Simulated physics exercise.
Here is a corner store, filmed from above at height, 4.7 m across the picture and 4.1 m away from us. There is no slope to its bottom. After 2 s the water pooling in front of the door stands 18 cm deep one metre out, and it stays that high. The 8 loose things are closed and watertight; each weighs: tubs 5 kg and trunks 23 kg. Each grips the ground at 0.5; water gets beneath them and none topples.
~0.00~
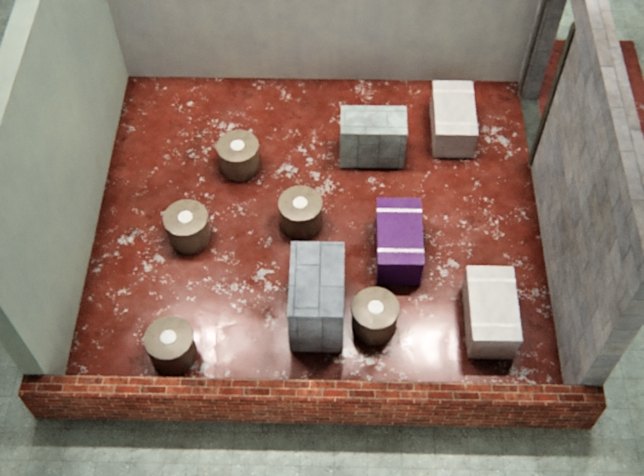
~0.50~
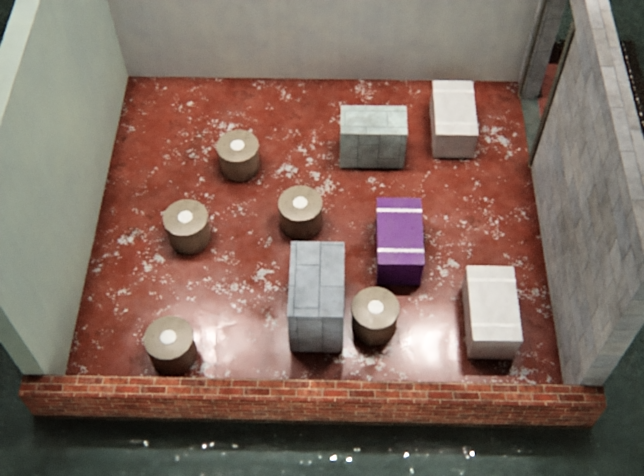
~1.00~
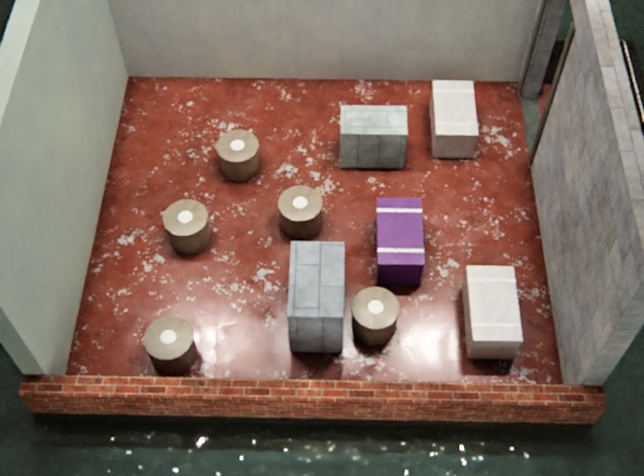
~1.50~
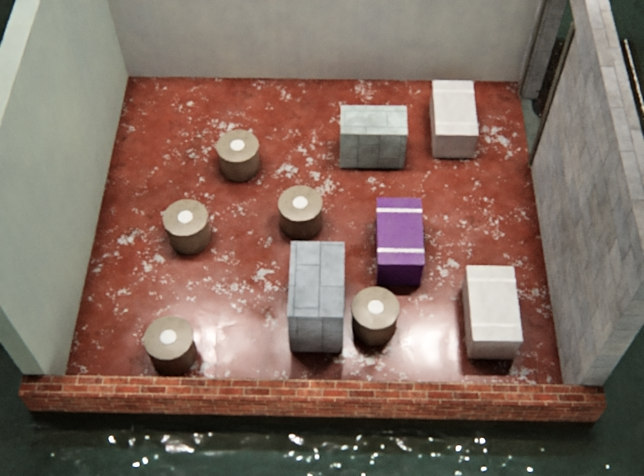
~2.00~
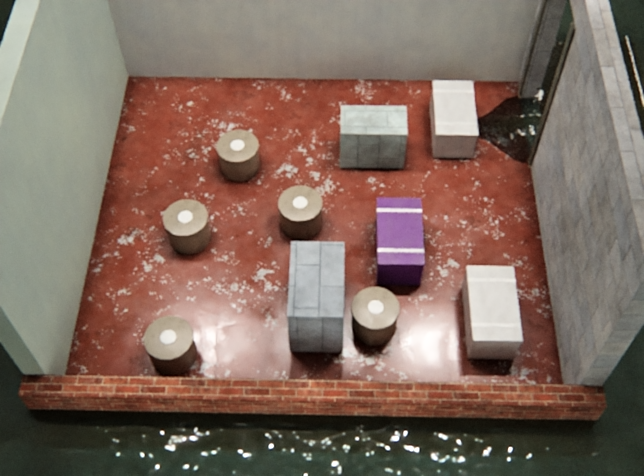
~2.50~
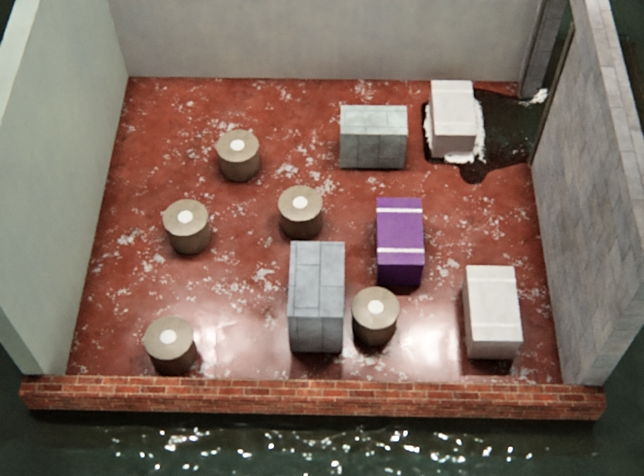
Dark water spreads over the pale ground outside a walled room with a red floor, glinting along the low brick front. It then enters through the opening at the back right and spreads around the nearby white trunk, edged with pale foam, while the tubs and trunks all stay still.
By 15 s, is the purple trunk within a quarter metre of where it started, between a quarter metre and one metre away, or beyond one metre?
It remains near its spot.
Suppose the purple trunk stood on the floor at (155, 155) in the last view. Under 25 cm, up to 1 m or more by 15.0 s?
I'd say it goes a long distance.
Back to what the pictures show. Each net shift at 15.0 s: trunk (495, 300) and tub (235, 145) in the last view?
They've ended up 20 cm and 250 cm away, in that order.
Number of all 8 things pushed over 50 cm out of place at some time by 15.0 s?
5.
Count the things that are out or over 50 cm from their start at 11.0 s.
I count 4 of them.
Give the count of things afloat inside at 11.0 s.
5.
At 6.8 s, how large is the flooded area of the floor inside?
Wet area: Approx. 15 m2.
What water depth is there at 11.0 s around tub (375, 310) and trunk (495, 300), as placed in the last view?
Depth approx. 2 cm / 3 cm.
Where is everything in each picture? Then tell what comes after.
The purple trunk at (400, 230), on the bottom; 0.0 m2 under water; 0 of 8 have shifted, in the first picture.
The purple trunk at (400, 230) rests on the ground; water covers 0.0 m2; 0 of 8 have shifted, in the second picture.
The purple trunk at (400, 230) rests on the ground; 0.0 m2 under water; 0 of 8 have shifted, in the third picture.
The purple trunk at (400, 230), on the bottom; 0.0 m2 under water; 0 of 8 have shifted, in the fourth picture.
The purple trunk at (400, 230), on the bottom; water covers 0.3 m2; 0 of 8 have shifted, in the fifth picture.
The purple trunk at (400, 230), on the bottom; 1.2 m2 under water; 0 of 8 have shifted, in the sixth picture.
After 3.5 s the purple trunk is near (400, 230), 0.0 m from its start, aground; 0 afloat.
After 6.8 s the purple trunk is near (400, 230), 0.0 m from its start, aground; 0 afloat.
After 11.0 s the purple trunk is near (400, 230), 0.0 m from its start, aground; 5 afloat.
After 15.0 s the purple trunk is near (406, 232), 0.1 m from its start, afloat; 8 afloat.
